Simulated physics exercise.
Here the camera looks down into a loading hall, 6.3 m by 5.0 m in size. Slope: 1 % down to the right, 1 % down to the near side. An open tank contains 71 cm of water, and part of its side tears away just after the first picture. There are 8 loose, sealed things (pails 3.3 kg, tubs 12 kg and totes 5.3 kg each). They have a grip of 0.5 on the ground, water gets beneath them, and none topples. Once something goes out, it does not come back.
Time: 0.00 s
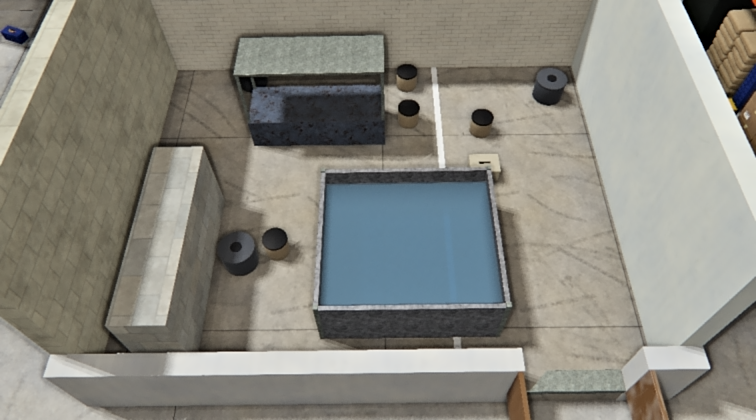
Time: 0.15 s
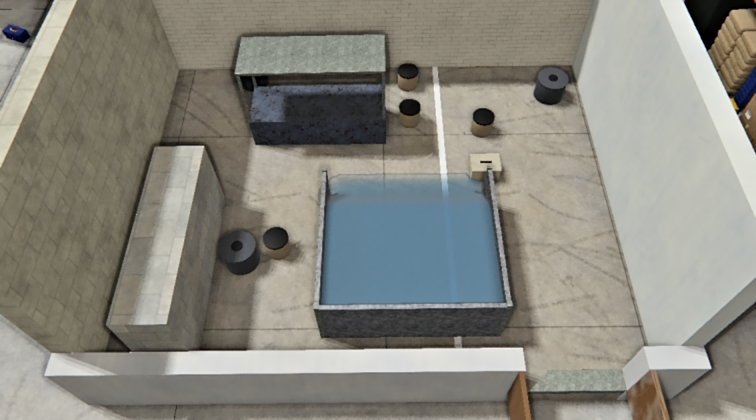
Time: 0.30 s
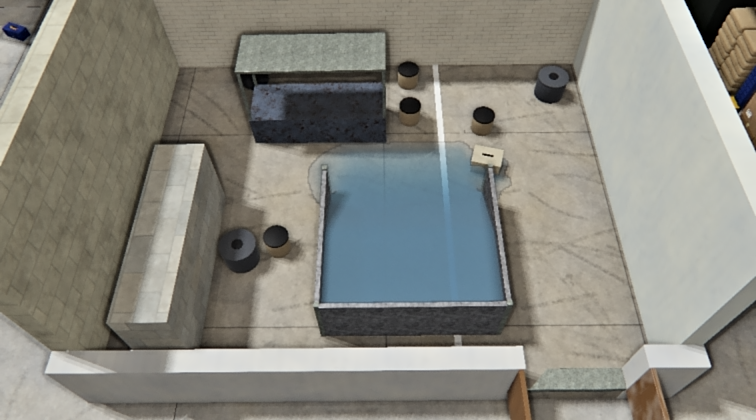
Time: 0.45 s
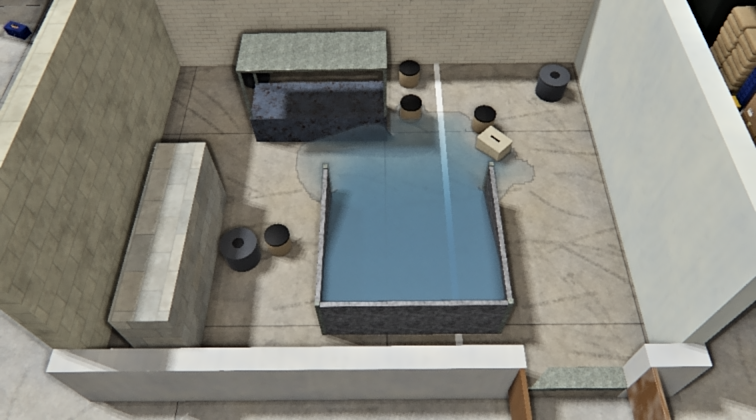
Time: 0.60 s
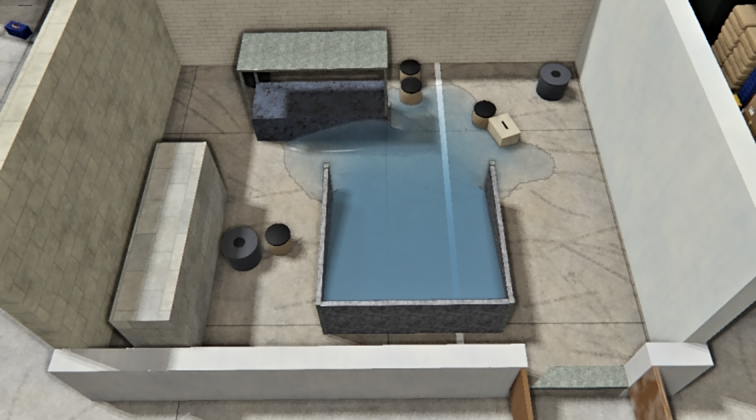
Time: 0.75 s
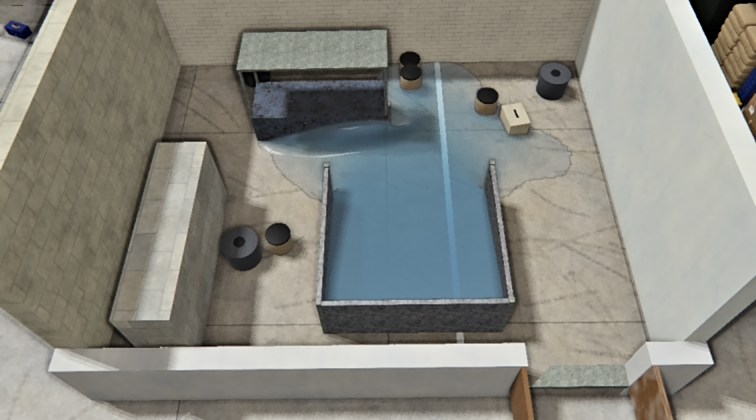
Blue water pouring from the open far side of a square tank, spreading across the floor and pushing a pale box and small tubs.
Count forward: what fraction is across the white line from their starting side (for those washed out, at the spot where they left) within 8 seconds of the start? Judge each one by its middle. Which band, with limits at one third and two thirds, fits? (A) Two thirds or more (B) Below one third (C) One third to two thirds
Answer: B.
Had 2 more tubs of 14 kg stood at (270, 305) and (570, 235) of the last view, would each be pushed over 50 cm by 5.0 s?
First smaller, then greater.
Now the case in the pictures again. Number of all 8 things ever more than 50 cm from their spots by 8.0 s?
All told, that gives 8.
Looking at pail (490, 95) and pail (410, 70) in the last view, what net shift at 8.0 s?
Going in the order asked, I'd say washed out for the first and 250 cm for the second.
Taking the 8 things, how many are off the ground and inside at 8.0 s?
Count: 5.
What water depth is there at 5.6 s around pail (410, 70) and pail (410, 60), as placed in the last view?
Depths: Near 10 cm, then near 10 cm.
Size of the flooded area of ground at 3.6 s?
Close to 26 m2, I'd say.
After 1.6 s 0 of 8 are over the mark; 4 afloat.
After 3.6 s 0 of 8 are over the mark; 4 afloat.
After 5.6 s 0 of 8 are over the mark; 5 afloat.
After 8.0 s 0 of 8 are over the mark; 5 afloat.
